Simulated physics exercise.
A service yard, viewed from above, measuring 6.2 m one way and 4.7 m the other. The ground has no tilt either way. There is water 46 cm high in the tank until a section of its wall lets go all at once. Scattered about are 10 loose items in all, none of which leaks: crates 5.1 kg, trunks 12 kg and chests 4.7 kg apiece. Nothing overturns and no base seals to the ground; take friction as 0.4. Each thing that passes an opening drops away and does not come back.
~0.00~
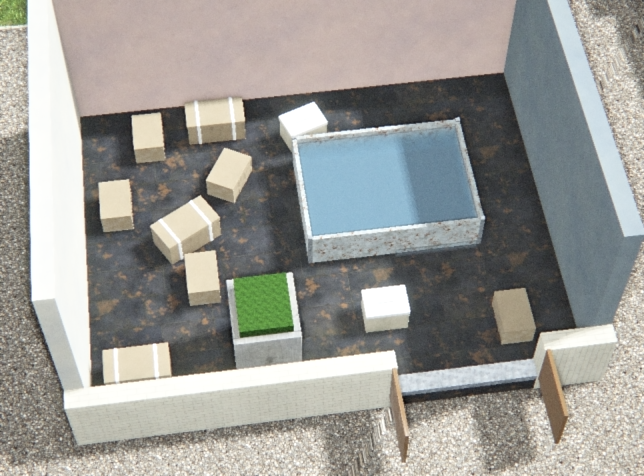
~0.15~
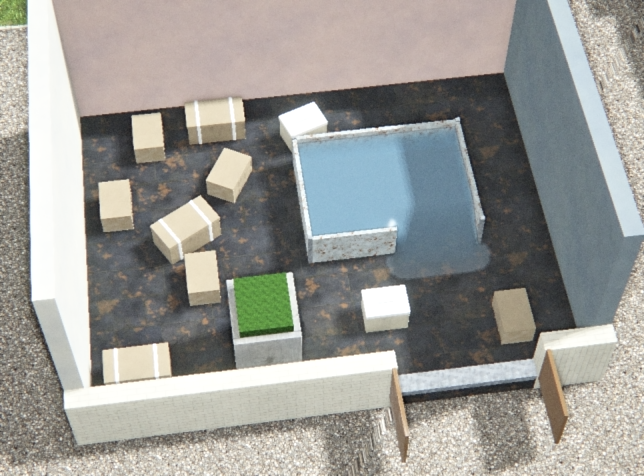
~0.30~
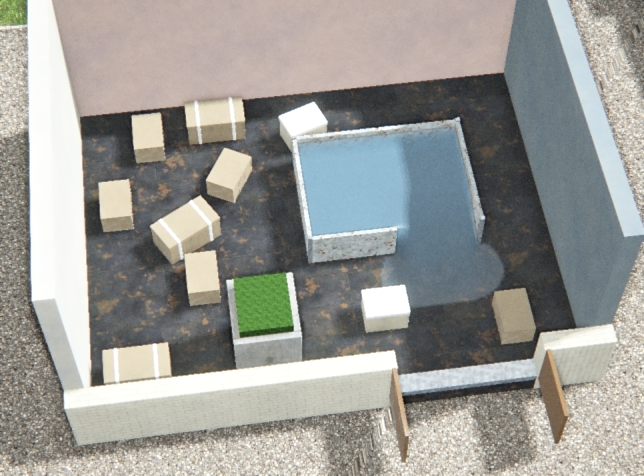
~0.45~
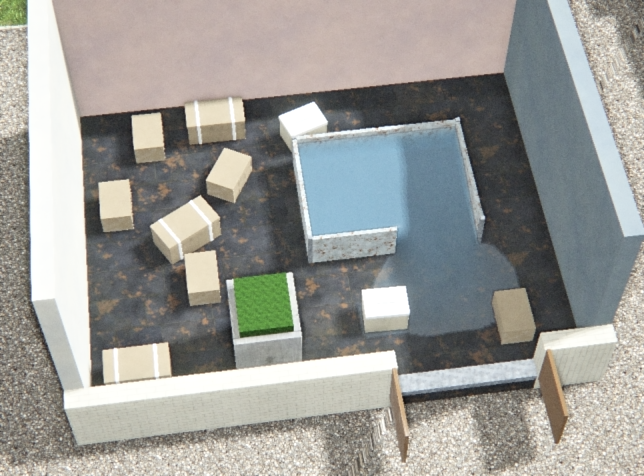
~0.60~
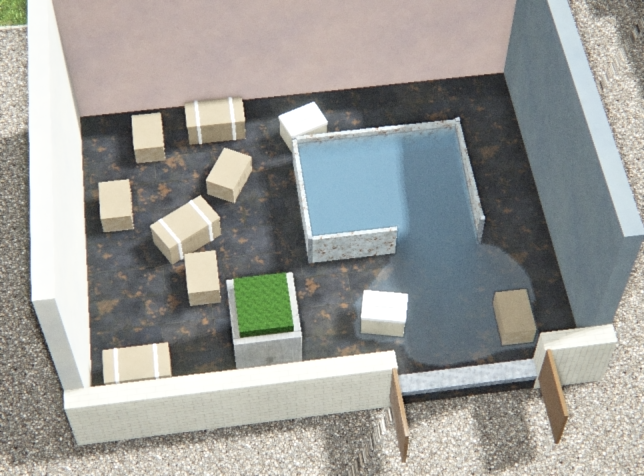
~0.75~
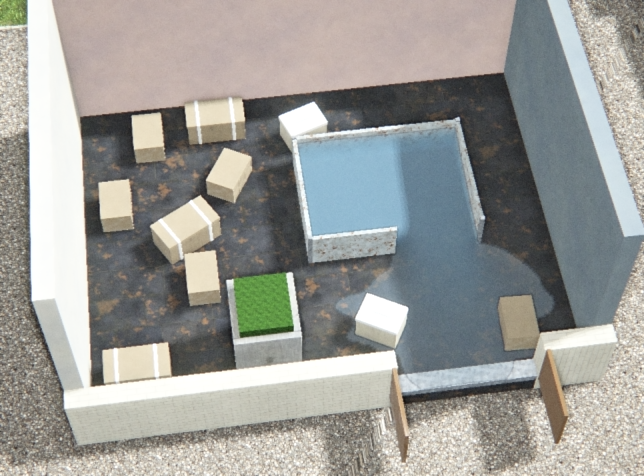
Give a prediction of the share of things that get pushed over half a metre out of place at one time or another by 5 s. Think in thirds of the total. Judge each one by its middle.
My guess is it is going to land beneath one third.
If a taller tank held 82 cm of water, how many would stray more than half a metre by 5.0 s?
It would come to 2 of them.
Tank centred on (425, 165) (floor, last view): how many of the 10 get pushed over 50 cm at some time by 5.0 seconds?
In that case the number is 2.
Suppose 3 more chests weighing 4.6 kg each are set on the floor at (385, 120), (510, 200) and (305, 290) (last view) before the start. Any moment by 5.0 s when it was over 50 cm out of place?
Outcome: Stays within first, breaks the threshold next, stays within last.
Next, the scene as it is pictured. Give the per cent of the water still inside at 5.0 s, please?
Around 56 % of the water.
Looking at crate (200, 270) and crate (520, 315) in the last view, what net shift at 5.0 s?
In turn: 0 cm, washed out.
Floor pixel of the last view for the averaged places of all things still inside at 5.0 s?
That lands at roughly (210, 218).
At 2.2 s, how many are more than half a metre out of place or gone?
At that moment it comes to 1.
After 1.1 s 1 of 10 are over 50 cm from their spots; 0 afloat.
After 2.2 s 1 of 10 are over 50 cm from their spots; 1 afloat.
After 3.5 s 1 of 10 are over 50 cm from their spots; 1 afloat.
After 5.0 s 2 of 10 are over 50 cm from their spots, and 2 have been at some point; 1 afloat.
